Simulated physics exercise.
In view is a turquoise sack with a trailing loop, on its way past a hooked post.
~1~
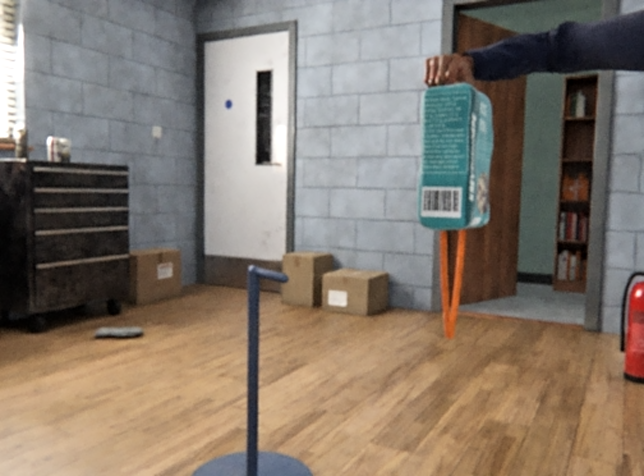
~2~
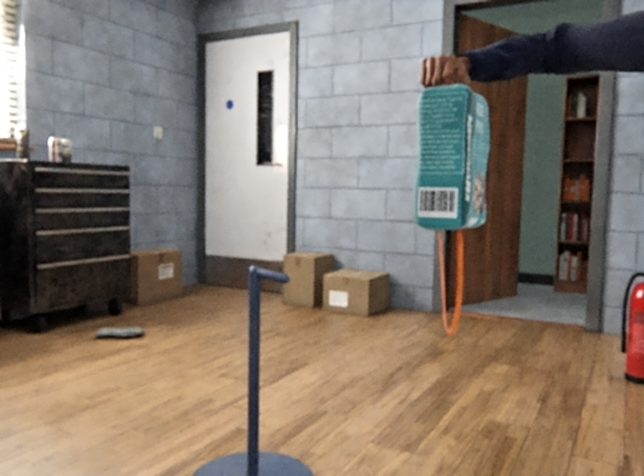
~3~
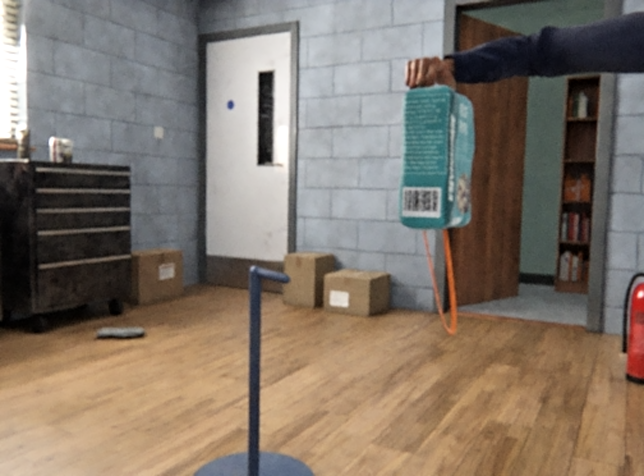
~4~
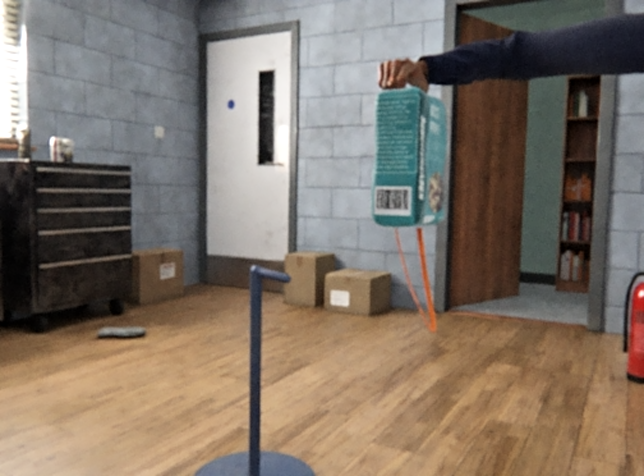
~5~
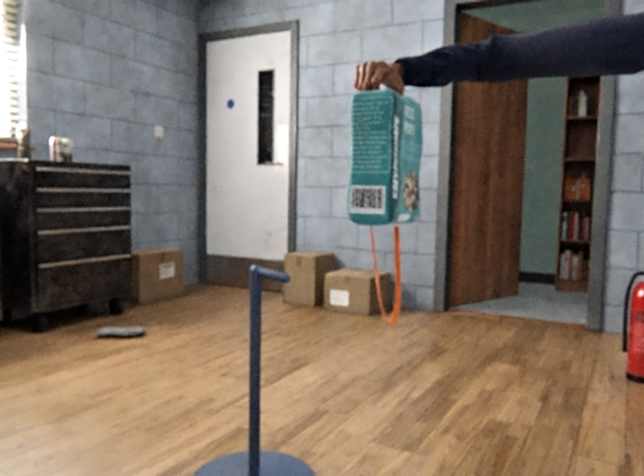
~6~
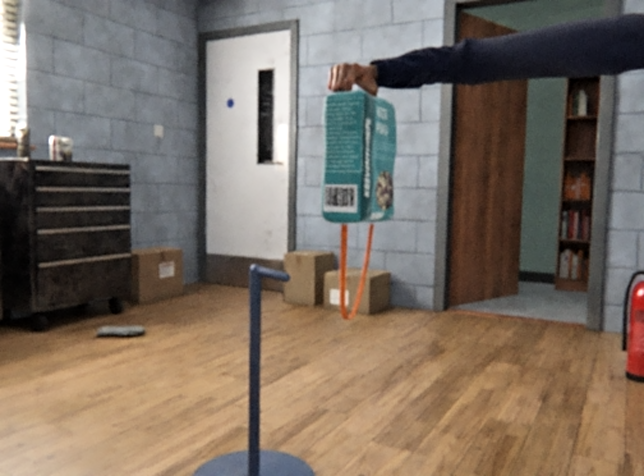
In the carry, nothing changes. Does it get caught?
Yes.
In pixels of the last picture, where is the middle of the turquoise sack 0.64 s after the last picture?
It should be centred somewhere close to (268, 161).
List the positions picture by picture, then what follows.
In the first frame, turquoise sack (456, 160); hook tip (284, 279).
In the second frame, turquoise sack (453, 161); bottom of the loop (451, 332).
In the third frame, turquoise sack (438, 161).
In the fourth frame, turquoise sack (411, 161); bottom of the loop (433, 330).
In the fifth frame, turquoise sack (386, 160).
In the sixth frame, turquoise sack (360, 160); bottom of the loop (350, 319); hook tip (286, 278); hook points towards it, loop hangs below the hook.
Then, 0.26 s after the last picture, sack nearing the post near (321, 160).
Then, 0.64 s after the last picture, sack over the post near (268, 161).
Then, 1.02 s after the last picture, sack past the post near (220, 161).
At rest, sack past the post near (206, 161); loop tight round the post, hand stopped. The turquoise sack gets caught.
